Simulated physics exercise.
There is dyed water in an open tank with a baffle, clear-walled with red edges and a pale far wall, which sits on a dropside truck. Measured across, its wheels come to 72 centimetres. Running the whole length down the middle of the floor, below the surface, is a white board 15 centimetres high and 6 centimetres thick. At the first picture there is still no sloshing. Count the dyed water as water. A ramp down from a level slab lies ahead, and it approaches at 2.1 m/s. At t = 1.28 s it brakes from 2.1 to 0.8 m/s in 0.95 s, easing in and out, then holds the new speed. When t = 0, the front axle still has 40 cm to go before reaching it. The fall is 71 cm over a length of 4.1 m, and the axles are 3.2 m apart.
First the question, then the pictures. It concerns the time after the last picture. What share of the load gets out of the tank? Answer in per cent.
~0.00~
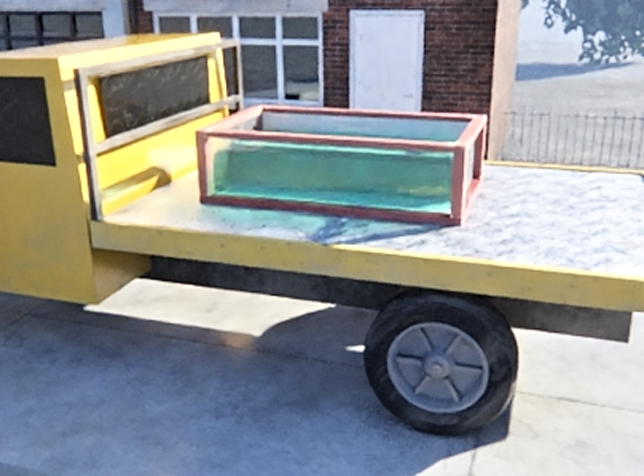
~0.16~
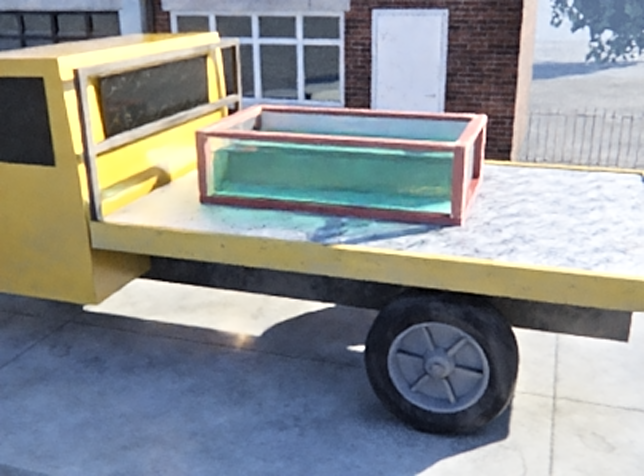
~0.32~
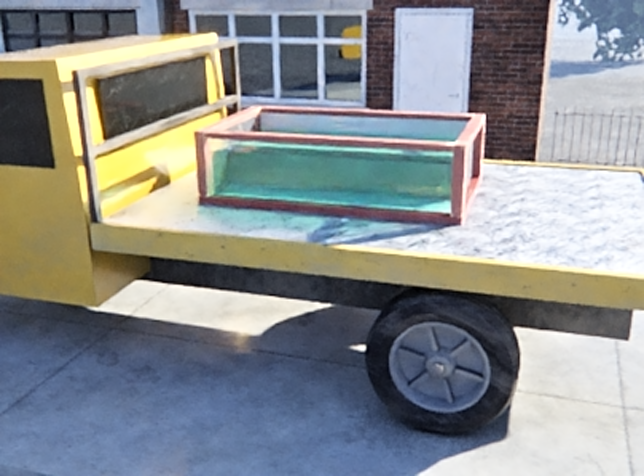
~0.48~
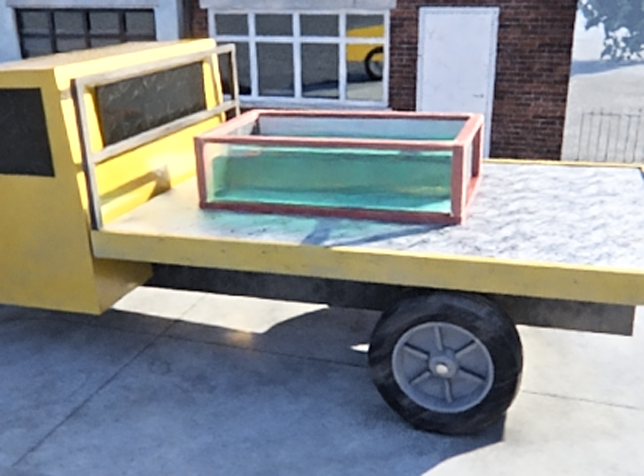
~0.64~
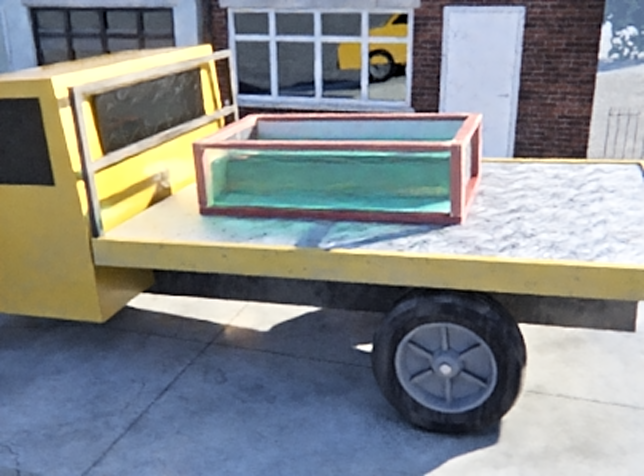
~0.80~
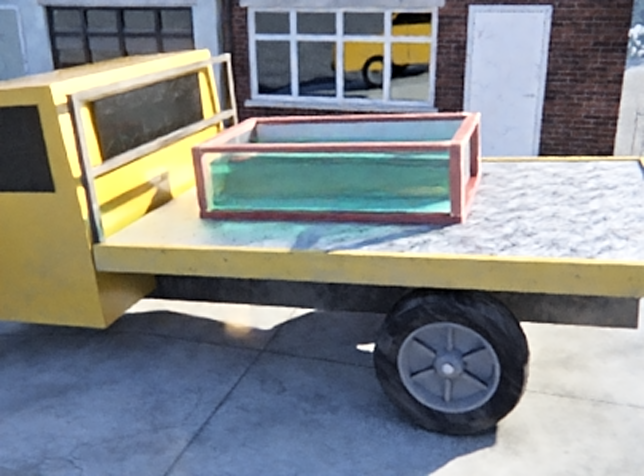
About 24 per cent.
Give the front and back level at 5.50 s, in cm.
Roughly 20 cm in front and 22 cm behind.
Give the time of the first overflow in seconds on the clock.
The first spill happens at roughly 1.9 s.
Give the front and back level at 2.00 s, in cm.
I'd say some 54 centimetres in front and some 2 centimetres behind.
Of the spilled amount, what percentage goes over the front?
I'd put it at about 90 percent of what spills.
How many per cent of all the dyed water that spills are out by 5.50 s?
By then it's around 100 per cent.
After 2.00 s front 54 cm, middle 16 cm, back 2 cm above the floor; the loss stands at 3 per cent, over the front.
After 3.70 s front 21 cm, middle 23 cm, back 14 cm above the floor; the loss stands at 24 per cent, over the front.
After 5.50 s front 19 cm, middle 17 cm, back 23 cm above the floor; the loss stands at 24 per cent, over the front.
After 7.99 s the loss stands at 24 per cent, over the front, 53 of 216 litres.
